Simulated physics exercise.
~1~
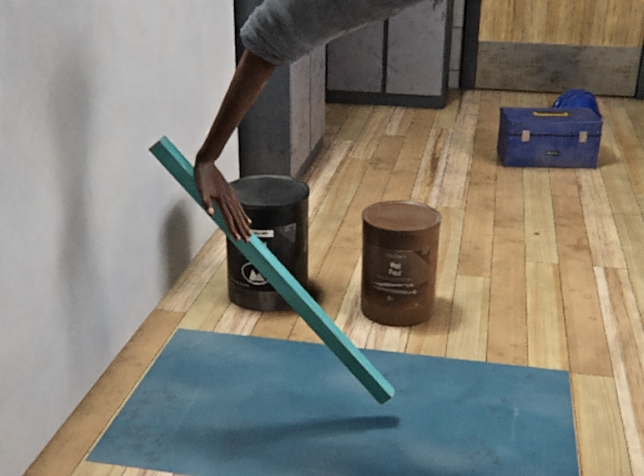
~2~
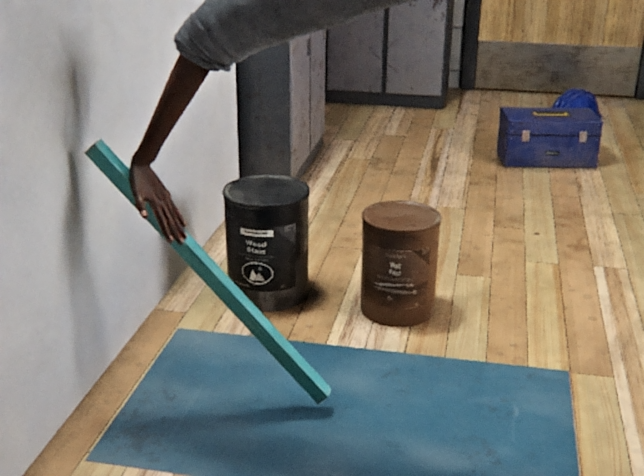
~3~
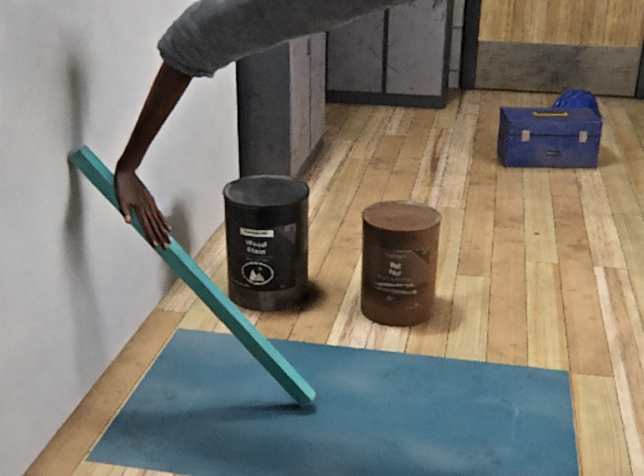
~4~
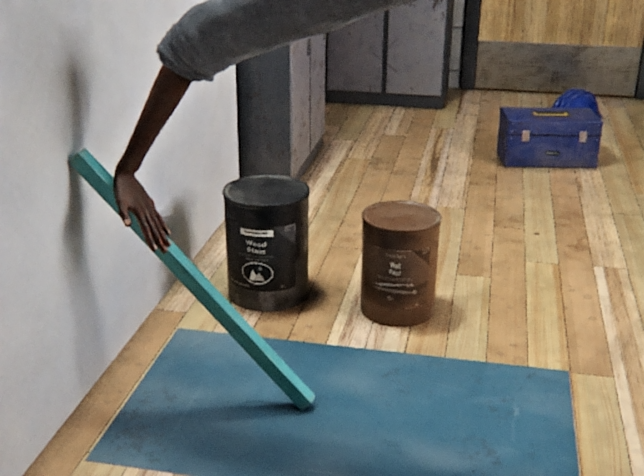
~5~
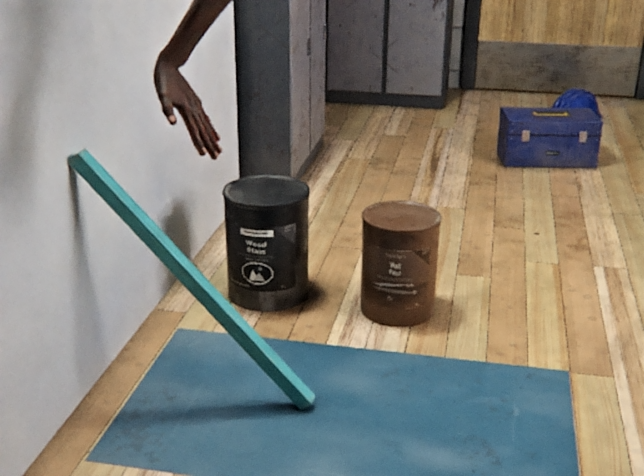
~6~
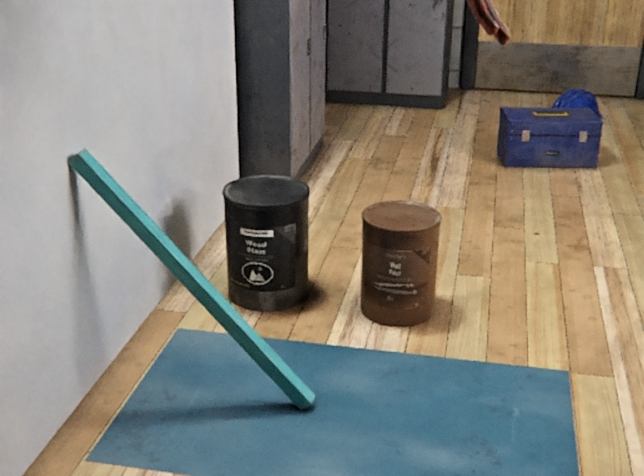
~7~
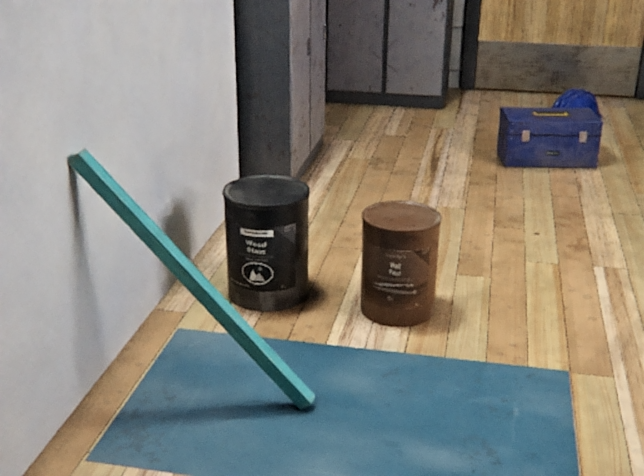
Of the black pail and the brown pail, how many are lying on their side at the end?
None of them are lying on their side; both the black pail and the brown pail are still upright at the end.
